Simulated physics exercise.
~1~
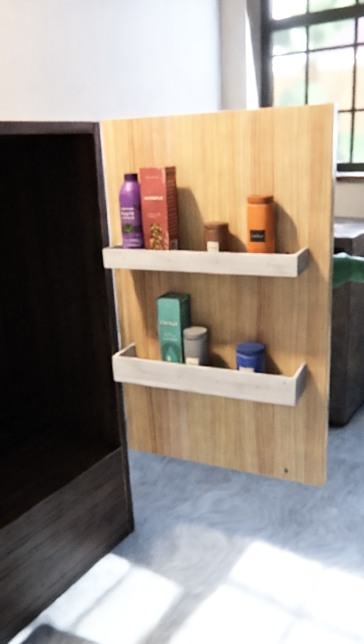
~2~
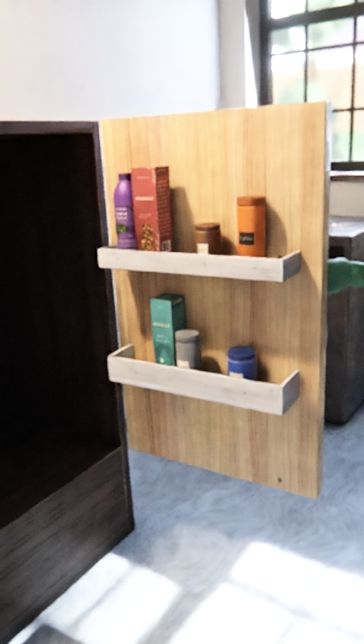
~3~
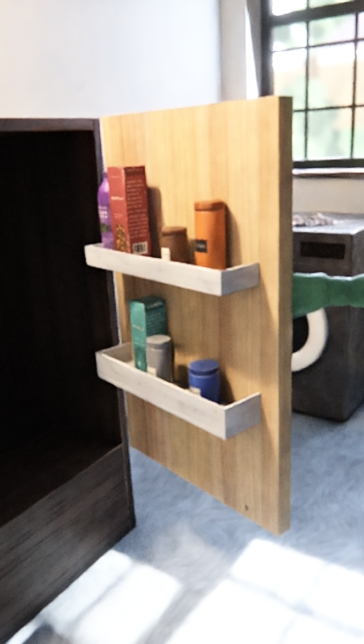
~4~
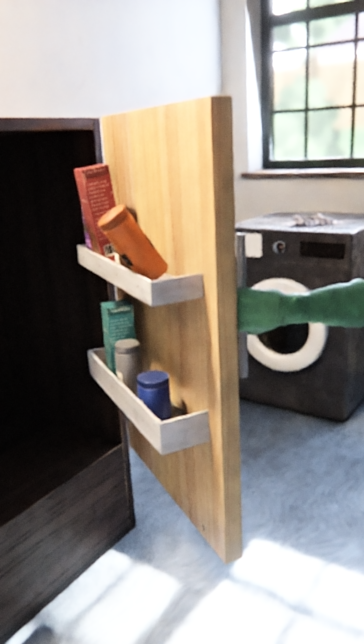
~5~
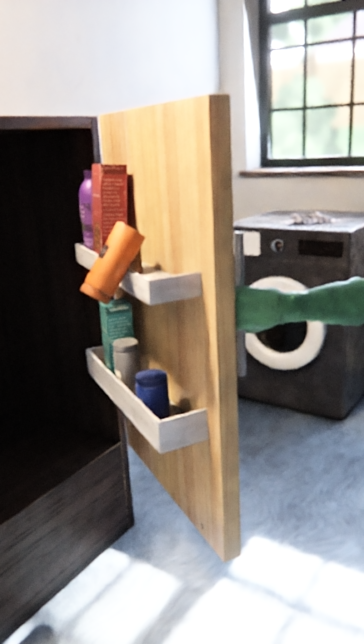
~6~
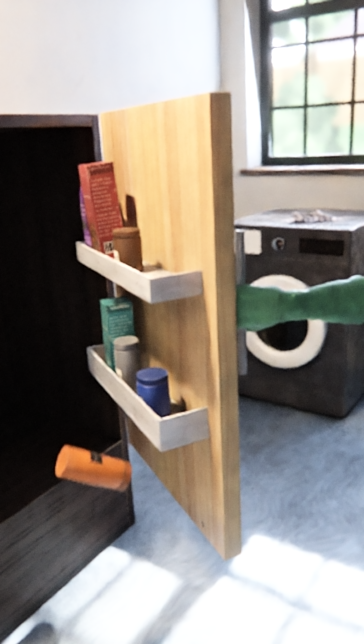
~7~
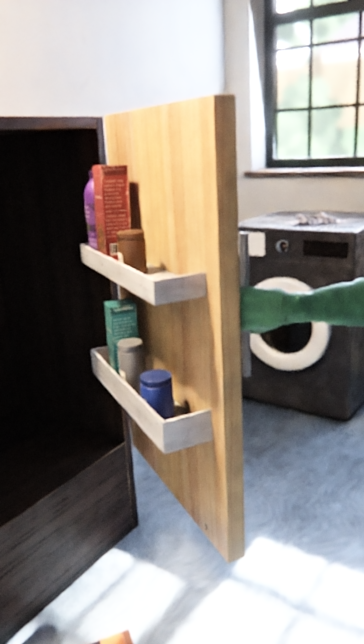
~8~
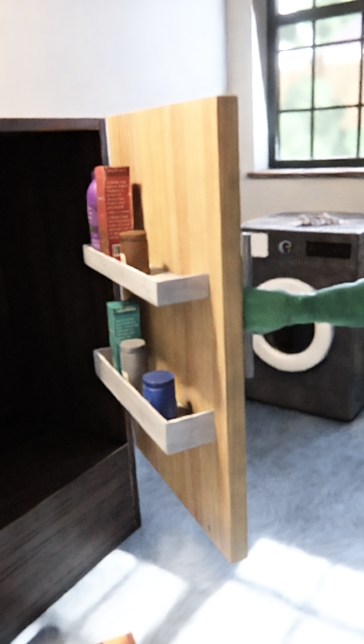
The clip shows a green-sleeved arm swinging a wooden cabinet door toward the dark cabinet until it stops partway, whereupon the orange jar on the upper rack tips over the rail and tumbles to the floor, while the red carton briefly leans and the other containers stay in the racks.
